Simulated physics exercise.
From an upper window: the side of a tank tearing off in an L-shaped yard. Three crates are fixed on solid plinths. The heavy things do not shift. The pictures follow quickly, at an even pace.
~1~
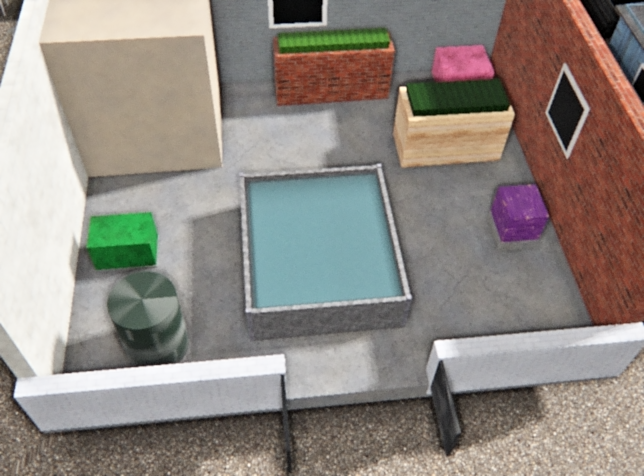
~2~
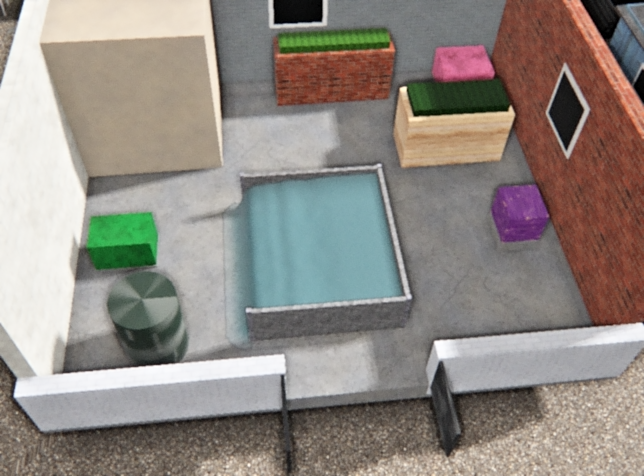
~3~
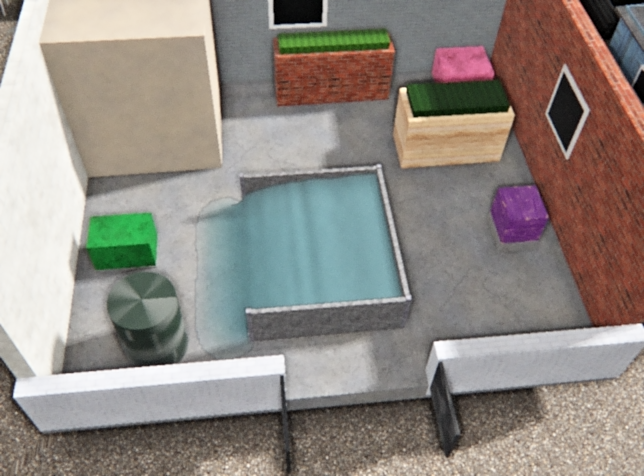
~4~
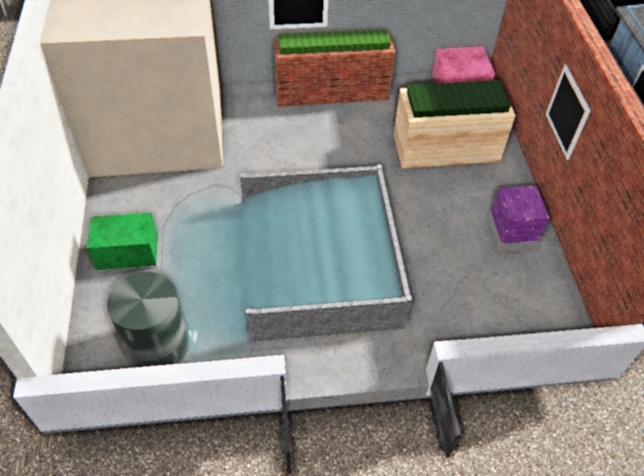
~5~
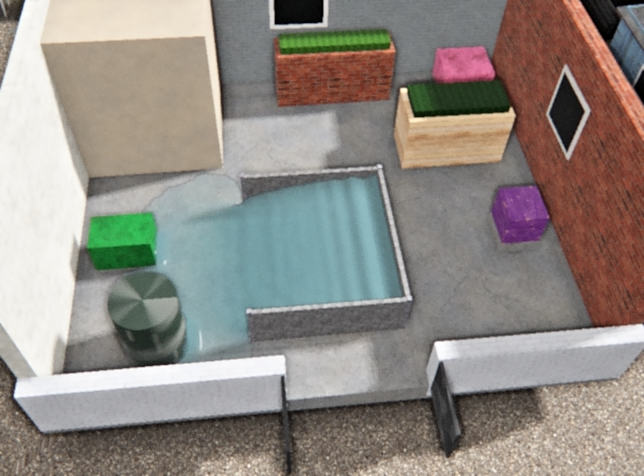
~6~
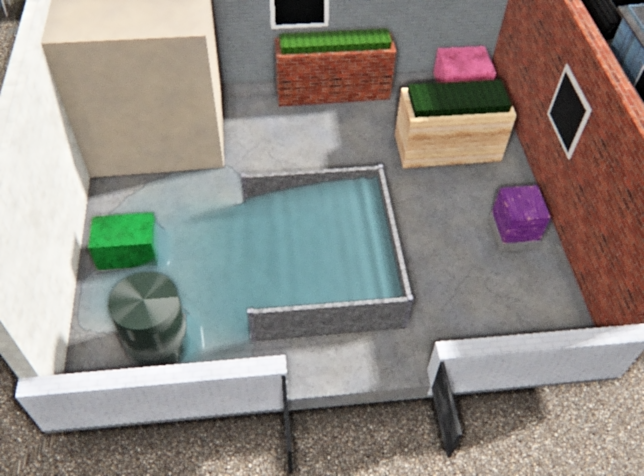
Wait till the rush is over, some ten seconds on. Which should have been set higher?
One by one: The pink crate is soaked; the purple crate keeps dry; the green crate is soaked.
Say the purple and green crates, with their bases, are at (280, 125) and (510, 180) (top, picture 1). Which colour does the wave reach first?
The crate marked purple.
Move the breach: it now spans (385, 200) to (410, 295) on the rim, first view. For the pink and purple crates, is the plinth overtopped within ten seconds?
My reading: The pink one is soaked; the purple one is soaked.
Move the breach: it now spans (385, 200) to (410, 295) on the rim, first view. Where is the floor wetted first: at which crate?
First comes the purple-painted one.
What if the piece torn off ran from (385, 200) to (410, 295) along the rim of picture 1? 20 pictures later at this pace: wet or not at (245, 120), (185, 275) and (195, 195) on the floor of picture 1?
In turn: Free of water, no water, dry.
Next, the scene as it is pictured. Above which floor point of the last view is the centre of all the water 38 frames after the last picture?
At about (268, 260).
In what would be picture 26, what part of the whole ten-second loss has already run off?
Near 5 in a hundred.
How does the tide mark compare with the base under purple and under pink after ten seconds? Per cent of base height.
About 60 and 200 per cent.
A moment on, water covers 30 % of the floor; the pink crate not reached, the purple crate not reached, the green crate water round its plinth.
Next, water covers 35 % of the floor; the pink crate not reached, the purple crate not reached, the green crate water round its plinth.
Then, water covers 50 % of the floor; the pink crate not reached, the purple crate not reached, the green crate water round its plinth.
Later, water covers 85 % of the floor; the pink crate water round its plinth, the purple crate water round its plinth, the green crate water round its plinth.
In the end, water covers 100 % of the floor; the pink crate was topped, the purple crate stayed above the water, the green crate was topped.
